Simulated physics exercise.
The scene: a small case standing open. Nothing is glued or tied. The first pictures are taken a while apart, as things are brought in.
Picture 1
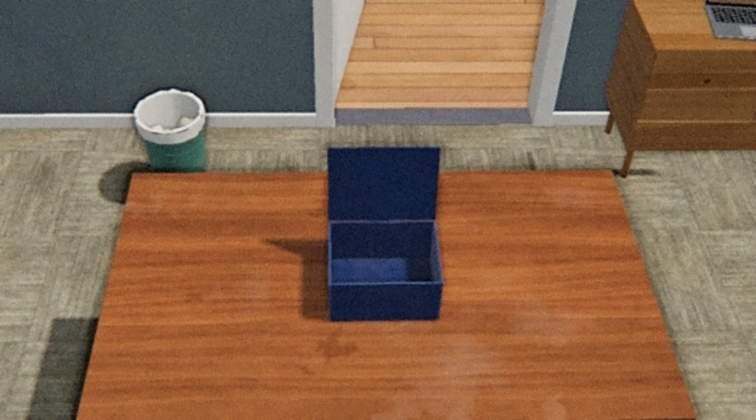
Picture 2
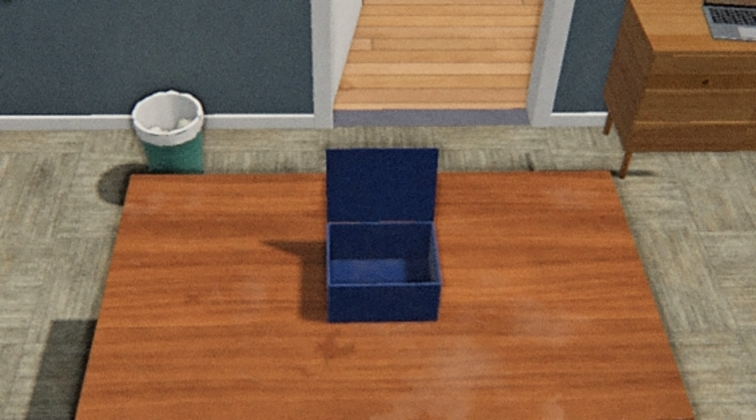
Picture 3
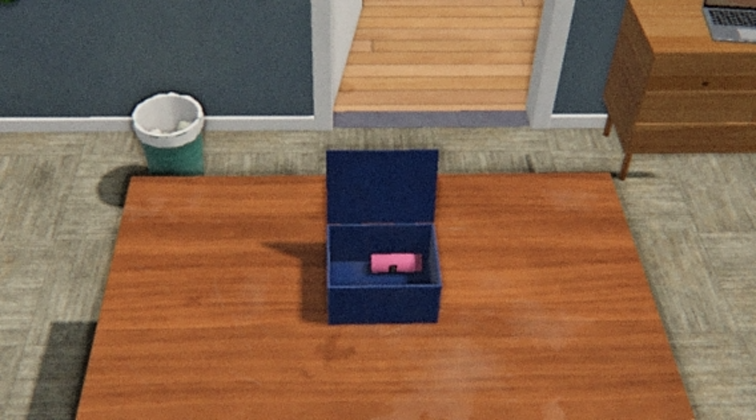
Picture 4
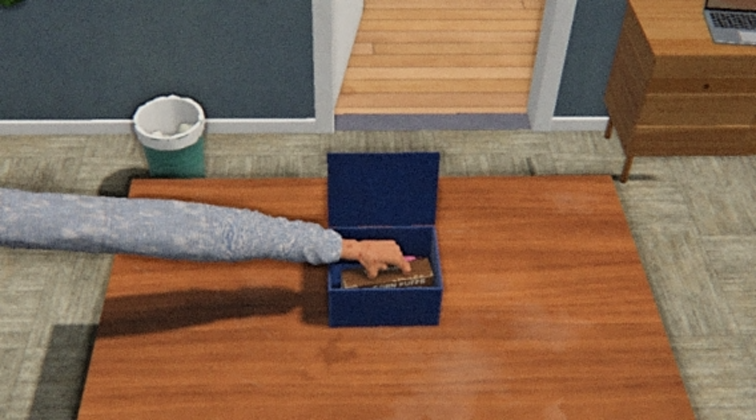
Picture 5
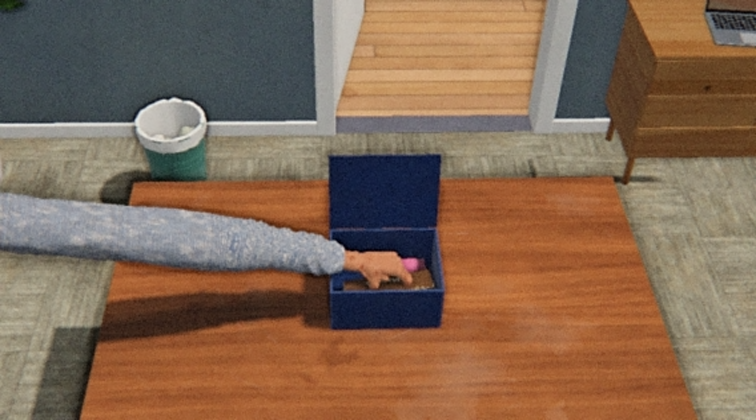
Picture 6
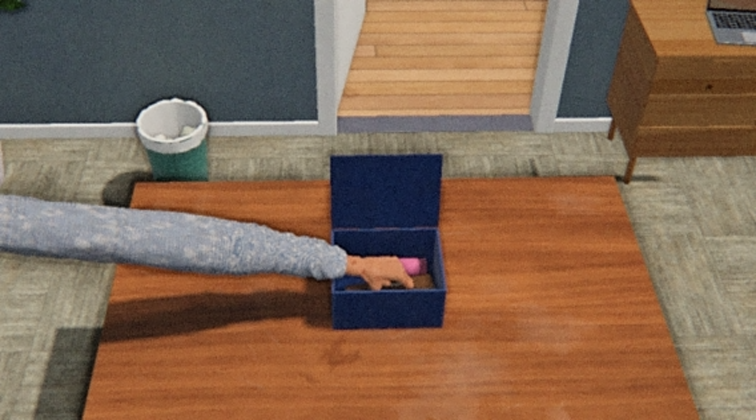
An open blue box sat empty on a wooden table until a pink shaker appeared inside, and then a hand reached in from the left and lowered a brown carton in beside it.
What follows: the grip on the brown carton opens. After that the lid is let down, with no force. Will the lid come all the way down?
Here the lid shuts flat.
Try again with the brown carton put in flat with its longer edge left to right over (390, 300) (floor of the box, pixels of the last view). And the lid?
Then it closes.
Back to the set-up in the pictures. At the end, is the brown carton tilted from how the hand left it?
It keeps its pose.
Then, 1.50 s past the last view, lid 66° above the rim.
Then, 1.90 s past the last view, lid 24° above the rim.
Finally, lid shut; both still in place. Final places as the last picture's camera would see them, brown carton near (390, 299).
